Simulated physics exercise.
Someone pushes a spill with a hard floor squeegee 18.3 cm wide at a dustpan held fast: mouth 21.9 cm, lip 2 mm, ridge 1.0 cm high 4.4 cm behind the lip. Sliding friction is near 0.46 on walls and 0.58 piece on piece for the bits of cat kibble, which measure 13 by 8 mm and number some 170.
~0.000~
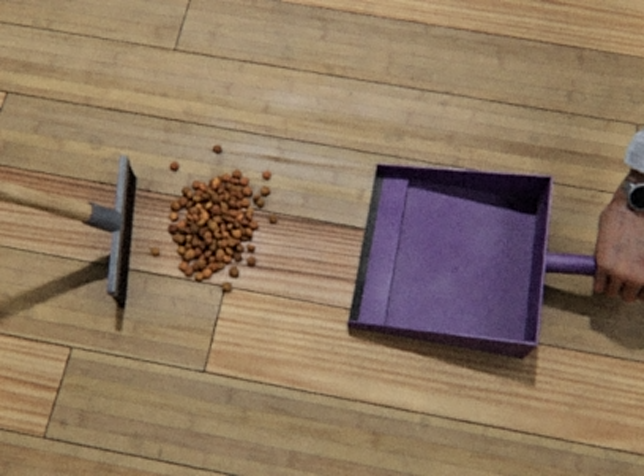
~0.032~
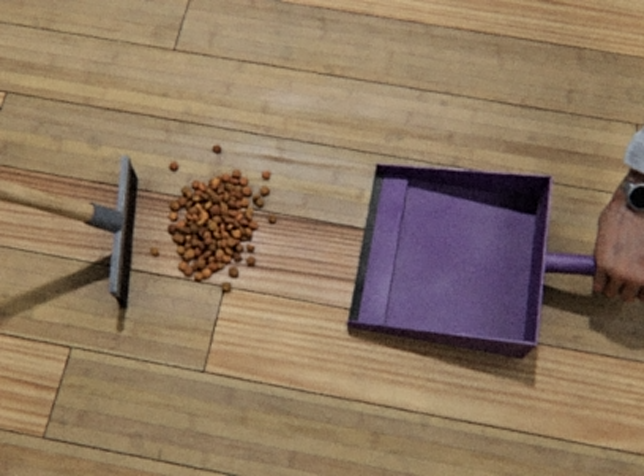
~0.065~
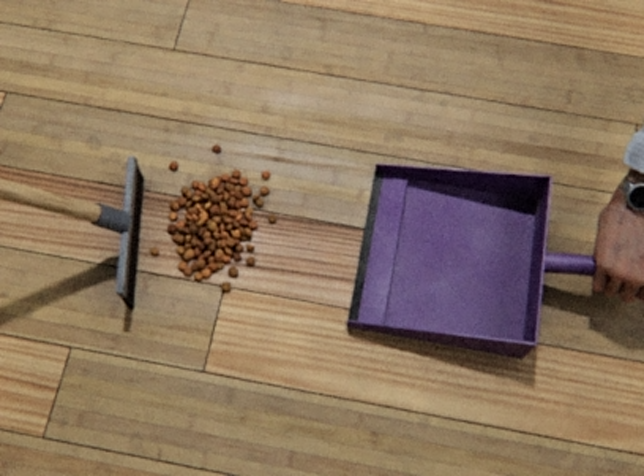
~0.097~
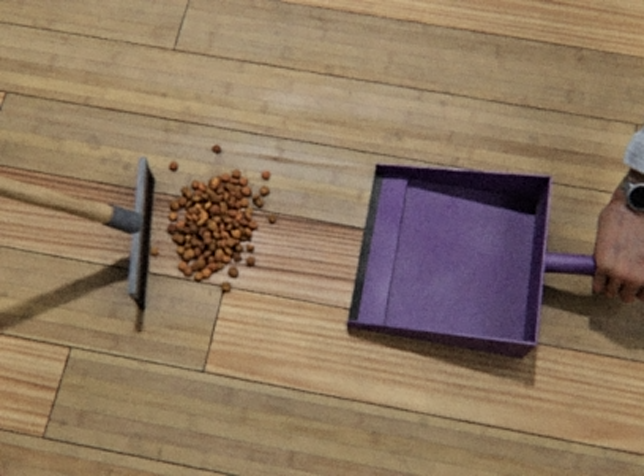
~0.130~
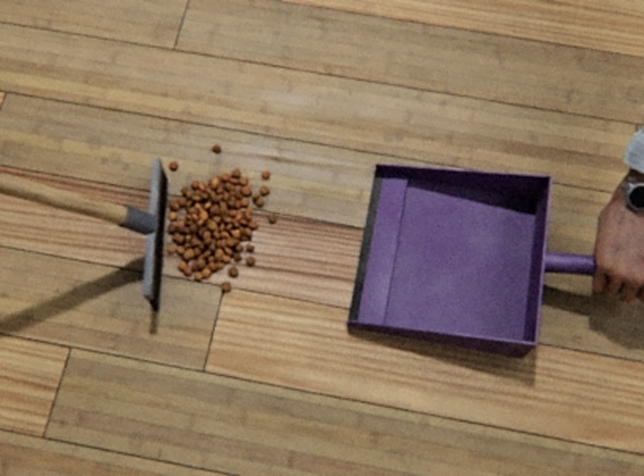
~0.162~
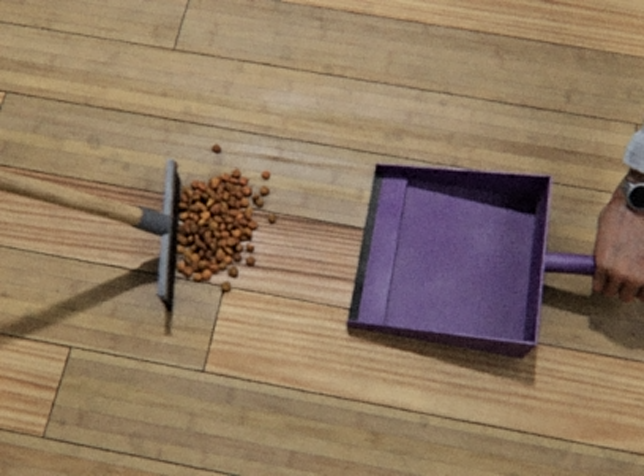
Hand holding a purple dustpan still on a wooden floor while a squeegee slides right, reaching a pile of small brown pieces.
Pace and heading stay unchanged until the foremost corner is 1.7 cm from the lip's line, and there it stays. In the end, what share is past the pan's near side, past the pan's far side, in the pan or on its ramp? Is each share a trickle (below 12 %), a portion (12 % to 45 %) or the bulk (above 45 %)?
In order: Near side: A tiny portion. Far side: A tiny portion. Pan: A sizeable portion.
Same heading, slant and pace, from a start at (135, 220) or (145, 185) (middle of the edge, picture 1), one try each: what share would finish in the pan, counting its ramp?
The two tries give about 30 % and about 30 %.
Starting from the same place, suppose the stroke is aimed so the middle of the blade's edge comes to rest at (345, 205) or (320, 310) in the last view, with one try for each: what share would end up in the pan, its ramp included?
I'd expect around 30 percent, then around 5 percent.
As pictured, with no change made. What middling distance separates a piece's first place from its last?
It works out to some 18 cm.
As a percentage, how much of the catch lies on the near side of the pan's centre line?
Something like 50 per cent of the catch.
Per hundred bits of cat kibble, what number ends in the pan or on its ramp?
About 25 per cent.
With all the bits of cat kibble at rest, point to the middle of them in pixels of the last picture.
I'd put it at about (354, 226).
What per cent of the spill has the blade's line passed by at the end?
Estimate: About 20 %.
After 0.35 s, middle of the blade 14 cm from the lip; 0 % over the lip, far side 0 %, near side 0 %.
After 0.48 s, middle of the blade 7 cm from the lip; 0 % over the lip, far side 0 %, near side 0 %.
Then, at 0.74 s, middle of the blade 3 cm from the lip; 25 % over the lip, far side 0 %, near side 0 %.
At rest (1.1 s), near side 0 %, far side 0 %, pan 25 %, in front of the lip or behind the blade 75 %.
